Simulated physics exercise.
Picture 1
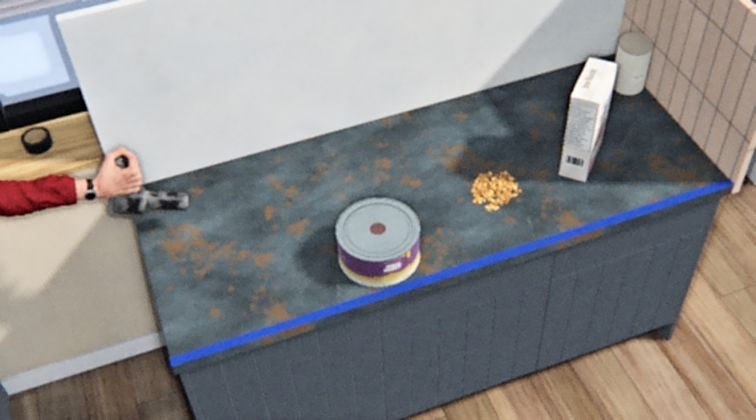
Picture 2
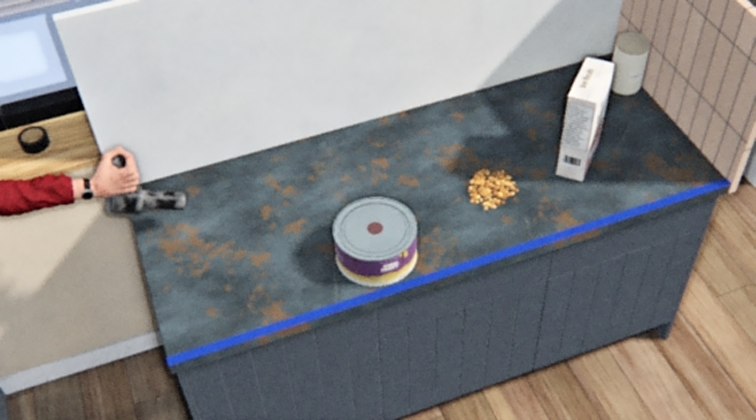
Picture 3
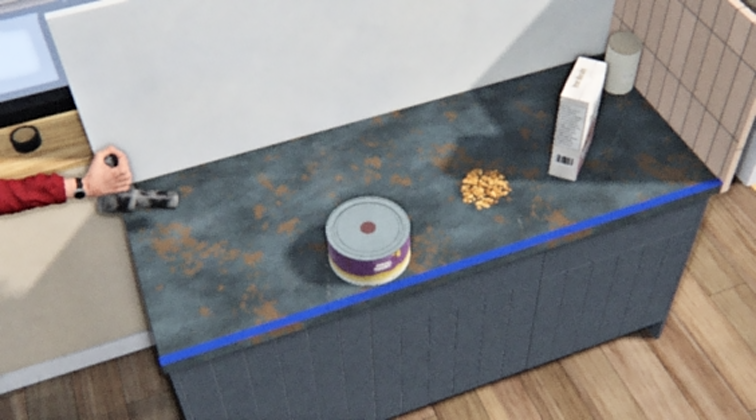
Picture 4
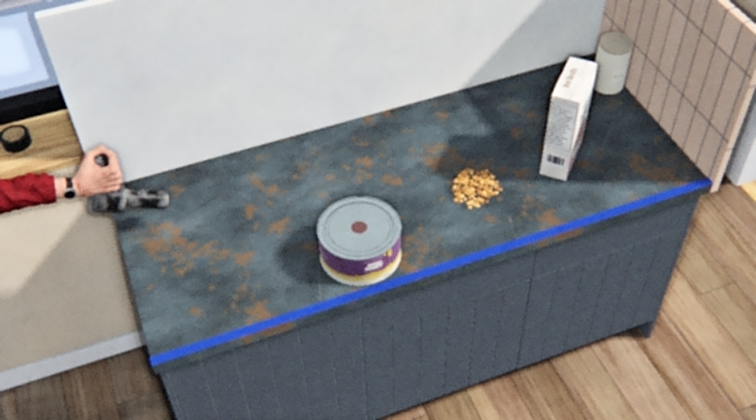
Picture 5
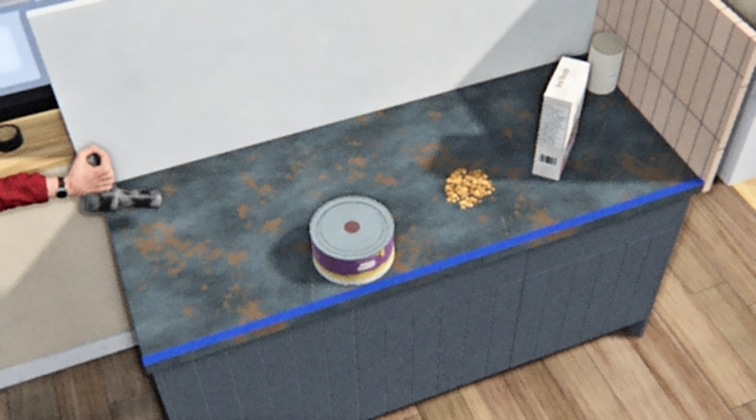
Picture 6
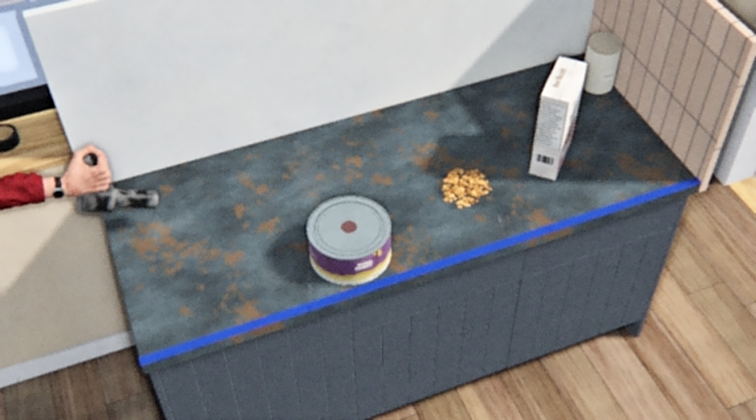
An arm in a red sleeve held a dark handheld device at the left of a blue-edged counter, while the golden crumbs, large tin and carton stayed still and the view drifted slightly right.
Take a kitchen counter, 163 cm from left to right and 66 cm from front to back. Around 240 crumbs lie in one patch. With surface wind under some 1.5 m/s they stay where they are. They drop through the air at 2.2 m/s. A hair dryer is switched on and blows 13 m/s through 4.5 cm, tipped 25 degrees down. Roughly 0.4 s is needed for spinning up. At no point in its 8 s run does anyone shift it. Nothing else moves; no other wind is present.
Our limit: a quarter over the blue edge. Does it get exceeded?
The result is above the limit.
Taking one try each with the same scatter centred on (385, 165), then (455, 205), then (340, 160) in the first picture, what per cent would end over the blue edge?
First try 1 %, second 70 %, third 0 %.
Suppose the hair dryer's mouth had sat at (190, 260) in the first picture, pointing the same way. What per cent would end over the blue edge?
Outcome: Some 5 in a hundred.
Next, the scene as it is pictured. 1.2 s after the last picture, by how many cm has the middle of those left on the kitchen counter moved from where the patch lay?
The centre sits some 35 cm from where it began.
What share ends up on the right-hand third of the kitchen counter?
About 30 %.
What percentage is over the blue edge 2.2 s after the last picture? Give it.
Roughly 60 per cent.
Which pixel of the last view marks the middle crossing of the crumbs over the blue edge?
At about (650, 200).
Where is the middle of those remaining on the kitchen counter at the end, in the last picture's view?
The middle is around pixel (530, 167).
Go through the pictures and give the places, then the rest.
The middle of the crumbs is near (493, 190), none has stirred yet and the mouth of the hair dryer is at (185, 201), in the first picture.
The middle of the crumbs is near (490, 187), none has stirred yet and the blue edge is centred on (471, 269), in the second picture.
The middle of the crumbs is near (483, 186), none has stirred yet, the top of a carton is at (585, 79) and the top of a large tin is at (368, 227), in the third picture.
The middle of the crumbs is near (474, 186) and none has stirred yet, in the fourth picture.
The middle of the crumbs is near (467, 186) and none has stirred yet, in the fifth picture.
The middle of the crumbs is near (464, 185) and none has stirred yet, in the sixth picture.
Then, 1.2 s after the last picture, 52 % are on the move or not yet settled, 44 % are over the blue edge; the middle of those still in play is near (599, 207).
Then, 2.2 s after the last picture, 28 % are on the move or not yet settled, 60 % are over the blue edge; the middle of those still in play is near (540, 180).
Then, 4.0 s after the last picture, 22 % are on the move or not yet settled, 63 % are over the blue edge; the middle of those still in play is near (539, 179).
Then, 7.6 s after the last picture, at the end, 66 % are over the blue edge; the middle of those still in play is near (530, 167).
